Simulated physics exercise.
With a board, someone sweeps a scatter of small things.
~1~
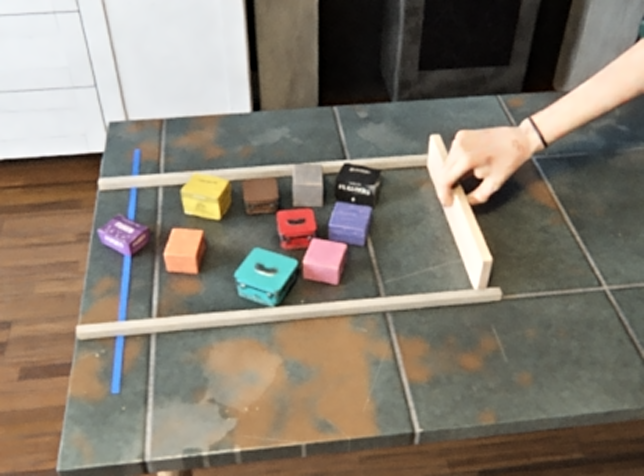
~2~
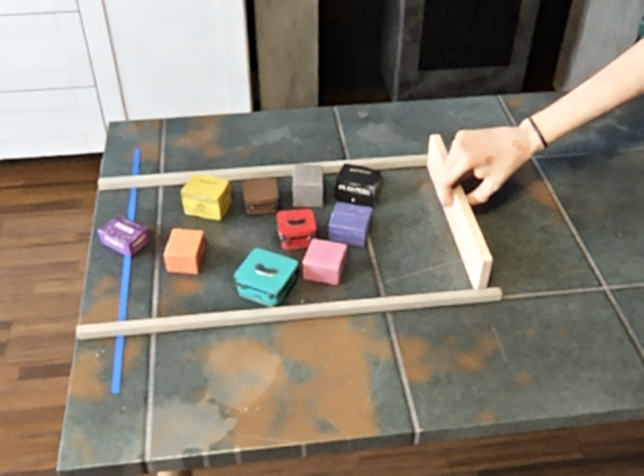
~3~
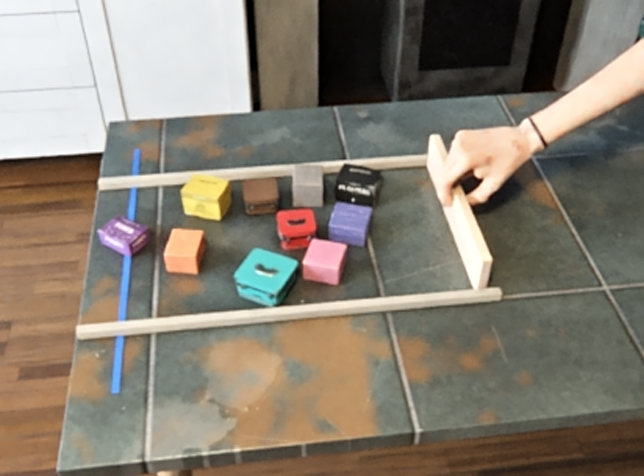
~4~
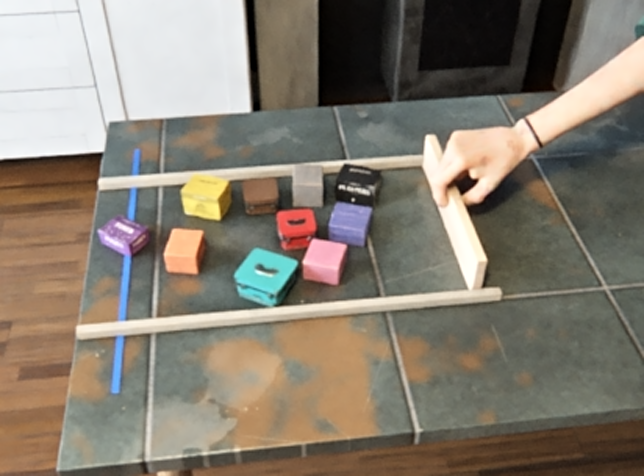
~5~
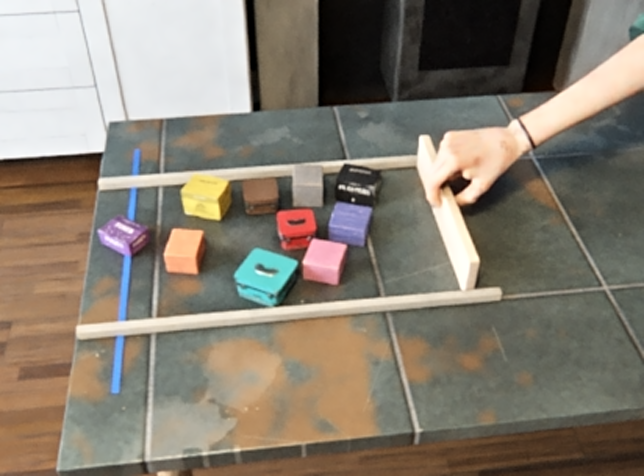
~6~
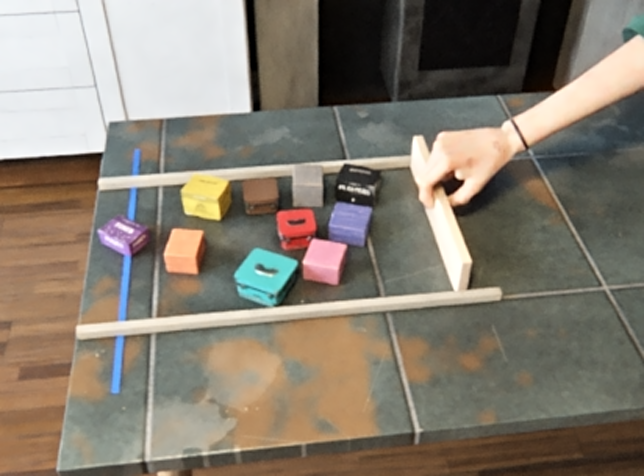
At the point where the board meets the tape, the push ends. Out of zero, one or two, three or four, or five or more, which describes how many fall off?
The sweep knocks five or above off.
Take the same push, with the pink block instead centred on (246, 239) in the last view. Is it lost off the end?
From that start the object does not stay.
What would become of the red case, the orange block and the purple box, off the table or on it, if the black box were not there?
Red case: Over the edge; orange block: Over the edge; purple box: Over the edge.
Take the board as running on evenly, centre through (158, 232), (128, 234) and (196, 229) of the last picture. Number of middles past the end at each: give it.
In order, that gives 3, then 7, then 1.
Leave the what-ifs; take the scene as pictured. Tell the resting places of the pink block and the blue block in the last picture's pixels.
Final pixels, roughly: (105, 284) for the first, (108, 247) for the other.
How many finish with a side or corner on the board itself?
I count 3 of them.
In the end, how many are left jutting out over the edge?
The count is 1.
Early on, none off yet; purple box at rest near (125, 235); orange block at rest near (185, 251); yellow box travelled about its own width near (176, 203).
Finally, the number that fall off is five or more; lost, grey block, red case, brown case, turquoise case, yellow box, orange block and purple box.
